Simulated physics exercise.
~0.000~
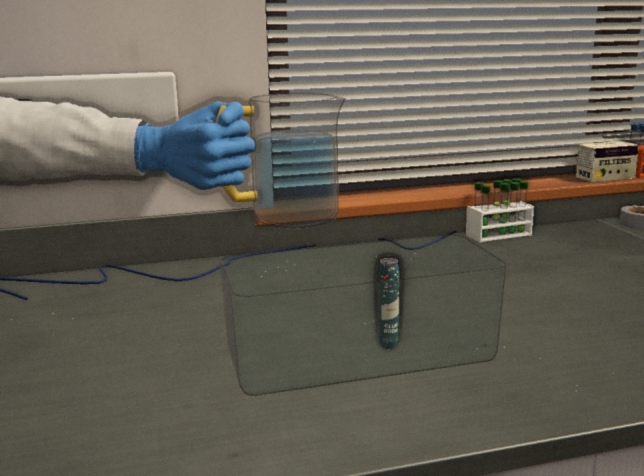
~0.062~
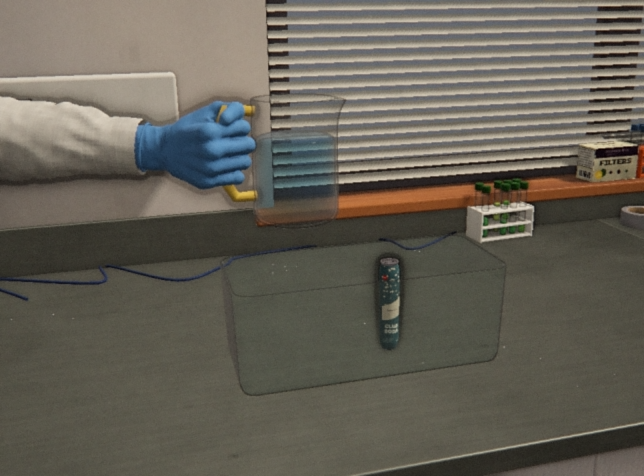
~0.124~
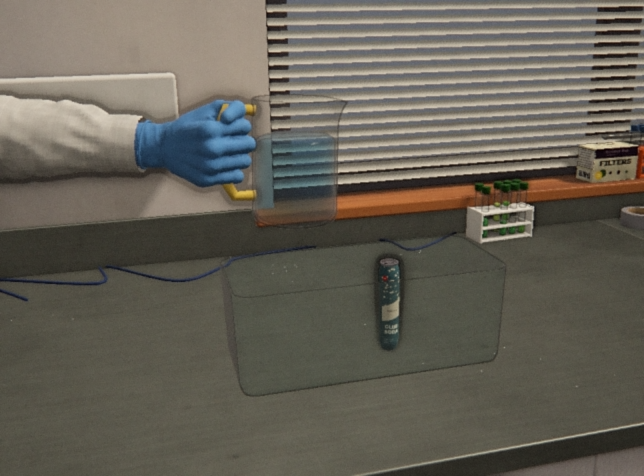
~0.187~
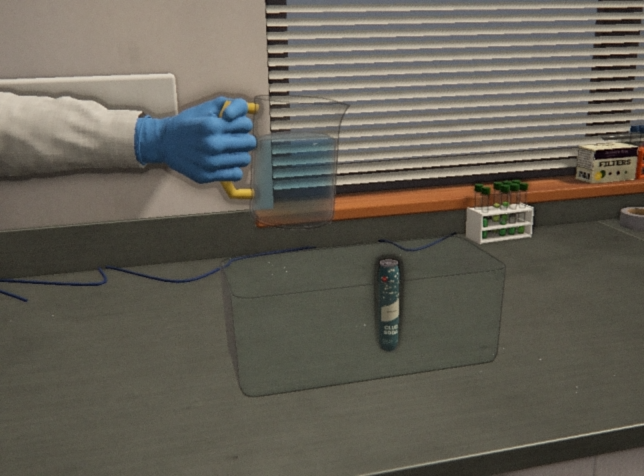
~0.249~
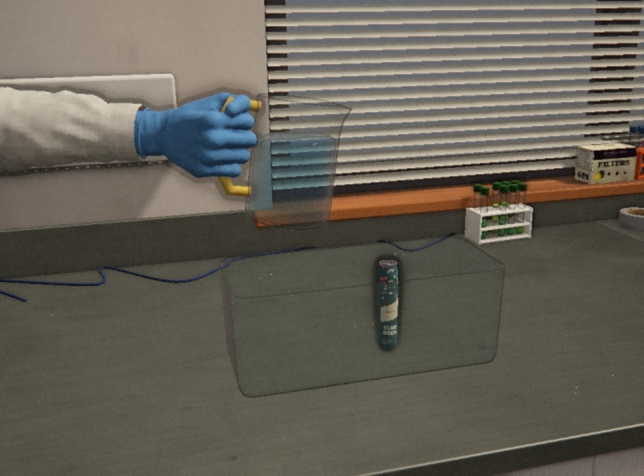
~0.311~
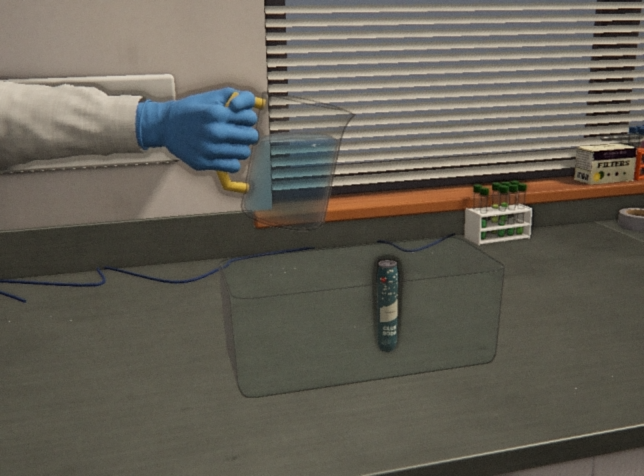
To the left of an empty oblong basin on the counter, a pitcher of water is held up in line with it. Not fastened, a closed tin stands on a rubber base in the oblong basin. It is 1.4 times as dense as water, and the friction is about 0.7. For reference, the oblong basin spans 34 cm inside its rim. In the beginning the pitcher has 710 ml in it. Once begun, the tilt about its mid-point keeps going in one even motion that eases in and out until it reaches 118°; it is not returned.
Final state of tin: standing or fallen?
It will be floored.
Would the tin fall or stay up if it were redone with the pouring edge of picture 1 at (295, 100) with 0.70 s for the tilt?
It does not tip.
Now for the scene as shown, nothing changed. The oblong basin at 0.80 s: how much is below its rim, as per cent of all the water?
Around 0%.
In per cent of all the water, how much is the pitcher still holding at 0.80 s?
Fraction remaining: Approx. 92 per cent.
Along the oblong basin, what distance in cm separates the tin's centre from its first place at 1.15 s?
Estimate: Around 0 cm.
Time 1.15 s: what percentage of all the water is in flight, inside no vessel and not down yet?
Something like 20 per cent is in the air then.
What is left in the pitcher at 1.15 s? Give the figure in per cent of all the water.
About 30 percent.
After 0.80 s the tilt is 70° and 93 per cent is still to pour; the tin stands where it began.
After 1.15 s the tilt is 107° and 31 per cent is still to pour; the tin stands where it began.
After 1.52 s the tilt is 118° and 0 per cent is still to pour; the tin leans 50°.
After 1.93 s the tilt is 118° and 0 per cent is still to pour; the tin lies on its side.
In the end the tin lies on its side.
